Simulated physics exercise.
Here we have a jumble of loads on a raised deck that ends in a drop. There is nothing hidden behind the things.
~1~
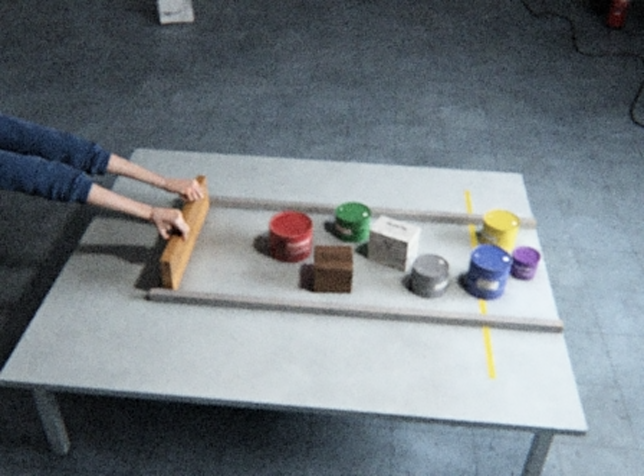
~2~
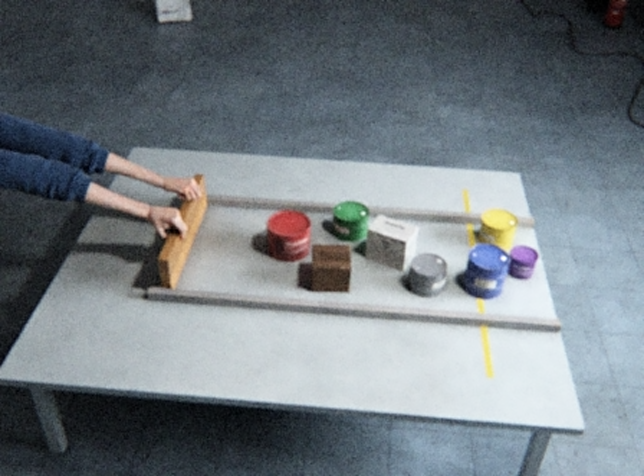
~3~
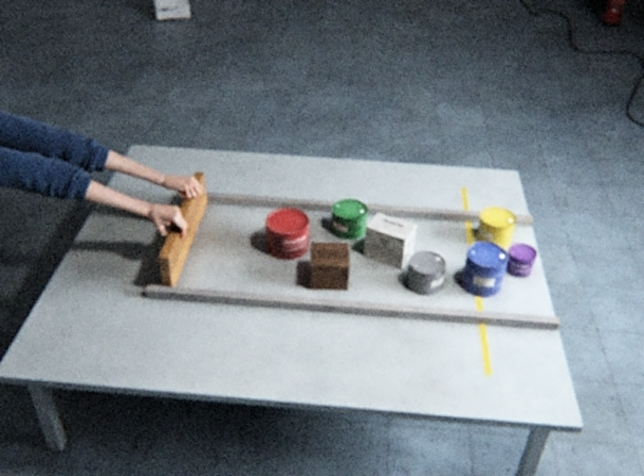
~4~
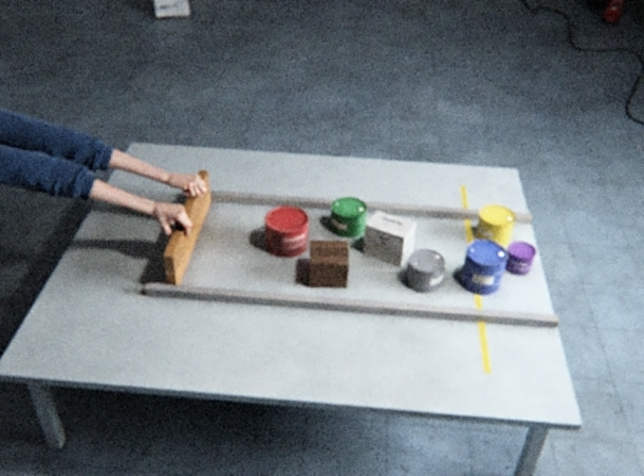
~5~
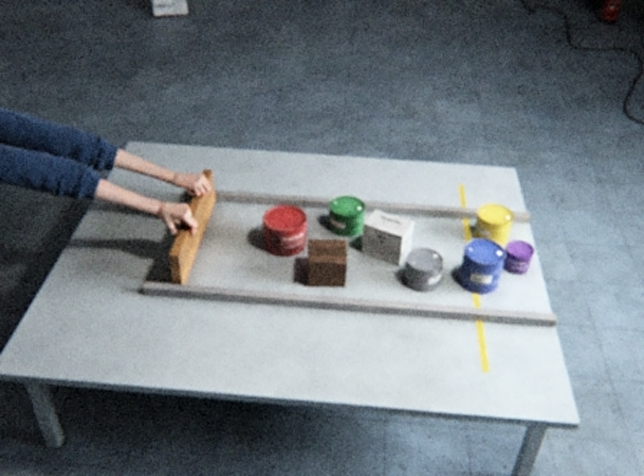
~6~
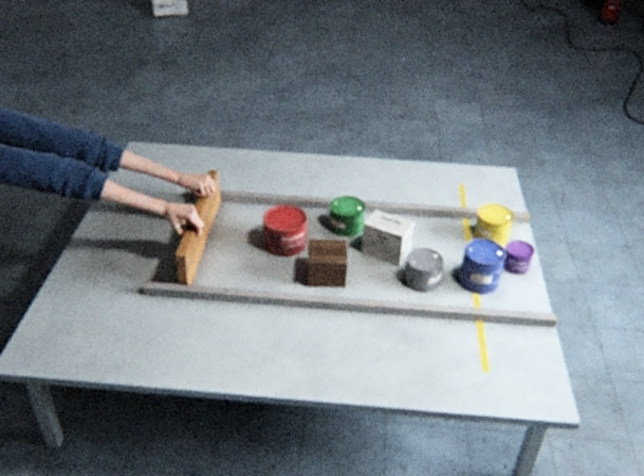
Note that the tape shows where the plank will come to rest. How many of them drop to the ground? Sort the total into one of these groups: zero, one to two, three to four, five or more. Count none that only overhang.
It goes in the group one to two.
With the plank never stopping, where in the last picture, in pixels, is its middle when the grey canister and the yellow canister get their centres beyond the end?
Middle: Roughly (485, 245); roughly (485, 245).
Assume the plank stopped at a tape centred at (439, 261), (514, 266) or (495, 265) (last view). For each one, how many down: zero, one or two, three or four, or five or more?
In the order of the places given: No fall at all; 5 or more; more than four.
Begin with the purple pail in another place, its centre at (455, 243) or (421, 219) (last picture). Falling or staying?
First place: It drops down; second place: It is not lost.
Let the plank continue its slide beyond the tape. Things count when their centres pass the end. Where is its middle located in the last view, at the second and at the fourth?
Around (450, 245); afterwards around (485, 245).
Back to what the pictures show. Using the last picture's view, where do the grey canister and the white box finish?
The grey canister stops around (534, 278); the white box around (537, 245).
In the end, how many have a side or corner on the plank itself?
3 in contact.
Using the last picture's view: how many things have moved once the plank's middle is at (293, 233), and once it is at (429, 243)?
First 1, then 7.
A little later, none off yet; purple pail at rest near (518, 257); yellow canister at rest near (493, 225); blue canister at rest near (482, 267).
When it is over, the number that fall off is one or two; down, blue canister and purple pail.
